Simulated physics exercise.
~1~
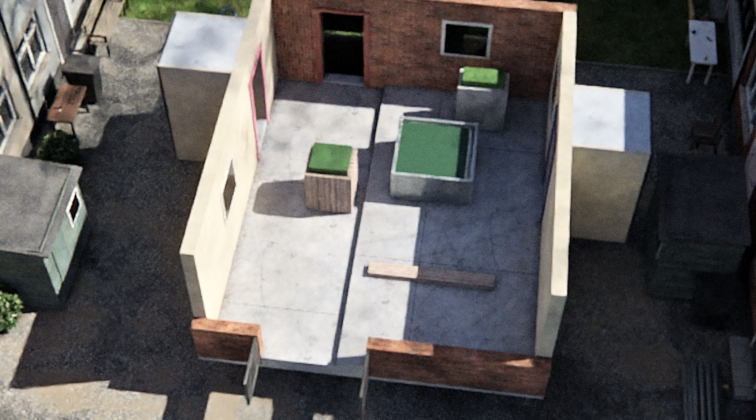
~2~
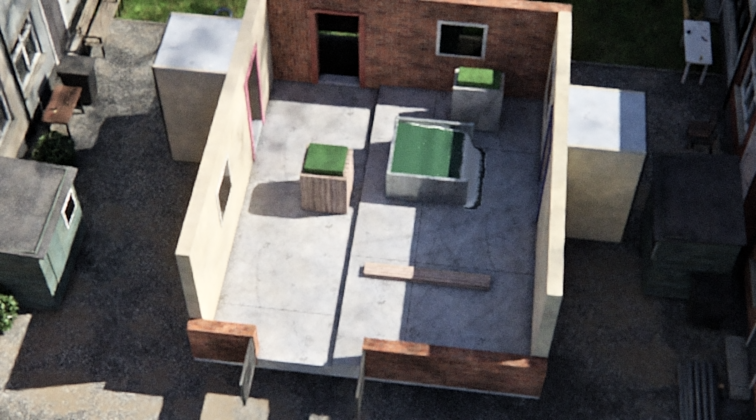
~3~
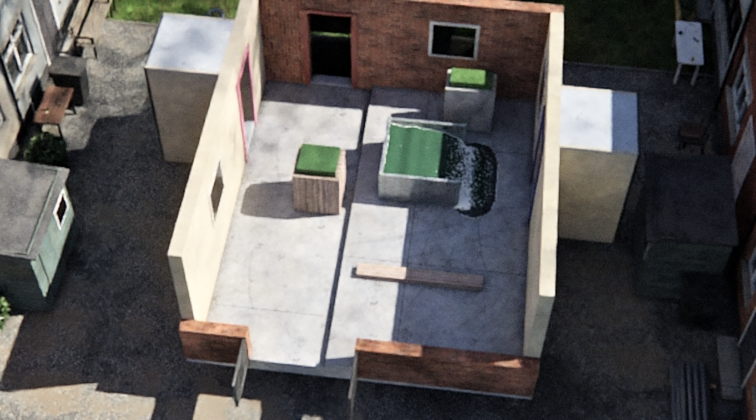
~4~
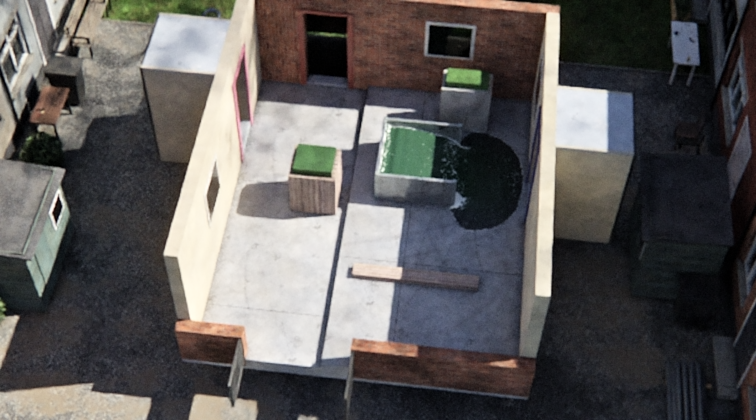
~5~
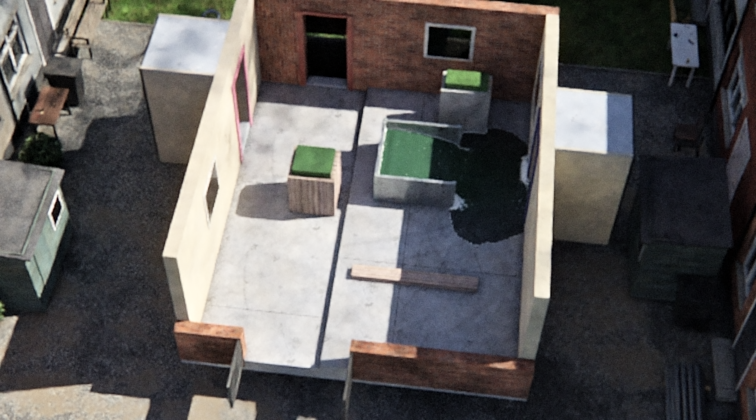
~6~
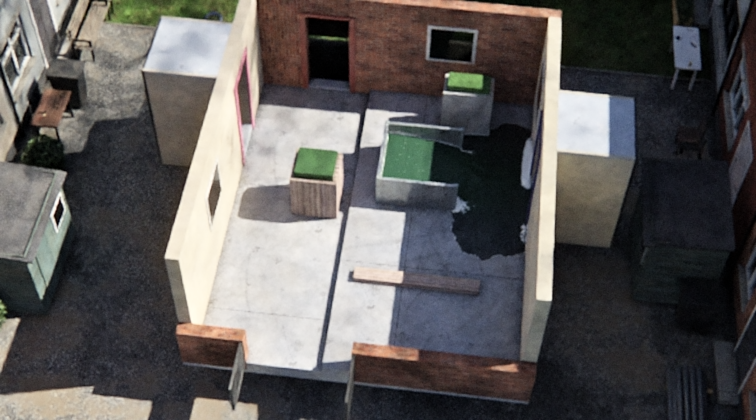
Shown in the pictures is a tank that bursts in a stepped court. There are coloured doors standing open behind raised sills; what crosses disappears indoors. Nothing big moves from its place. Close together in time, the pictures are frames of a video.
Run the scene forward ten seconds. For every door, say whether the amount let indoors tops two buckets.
The blue door tops two buckets; the red door stays at two buckets or less; the pink door stays at two buckets or less.
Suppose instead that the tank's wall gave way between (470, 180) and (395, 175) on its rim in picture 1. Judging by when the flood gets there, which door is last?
I'd say the red door.
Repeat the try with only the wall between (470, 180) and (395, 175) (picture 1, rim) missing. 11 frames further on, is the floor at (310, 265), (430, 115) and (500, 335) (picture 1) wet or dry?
Submerged, bone-dry, submerged.
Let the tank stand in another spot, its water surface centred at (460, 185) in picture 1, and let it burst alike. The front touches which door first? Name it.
Answer: The blue door.
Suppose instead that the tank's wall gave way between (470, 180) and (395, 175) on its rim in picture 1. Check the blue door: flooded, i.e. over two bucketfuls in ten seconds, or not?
In short: Blue door falls short.
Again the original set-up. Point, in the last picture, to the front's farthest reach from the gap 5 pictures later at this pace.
Somewhere around (521, 318).
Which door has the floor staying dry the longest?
Answer: The pink one.
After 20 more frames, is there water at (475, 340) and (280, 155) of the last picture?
Point one: Swamped. Point two: Unflooded.
A moment on, water covers 15 % of the floor; the blue door far over two buckets in, the red door not reached, the pink door not reached.
Next, water covers 20 % of the floor; the blue door far over two buckets in, the red door not reached, the pink door not reached.
Then, water covers 35 % of the floor; the blue door far over two buckets in, the red door wet at the sill, nothing in, the pink door not reached.
Later, water covers 60 % of the floor; the blue door far over two buckets in, the red door wet at the sill, nothing in, the pink door wet at the sill, nothing in.
In the end, water covers 85 % of the floor; the blue door far over two buckets in, the red door wet at the sill, nothing in, the pink door wet at the sill, nothing in.
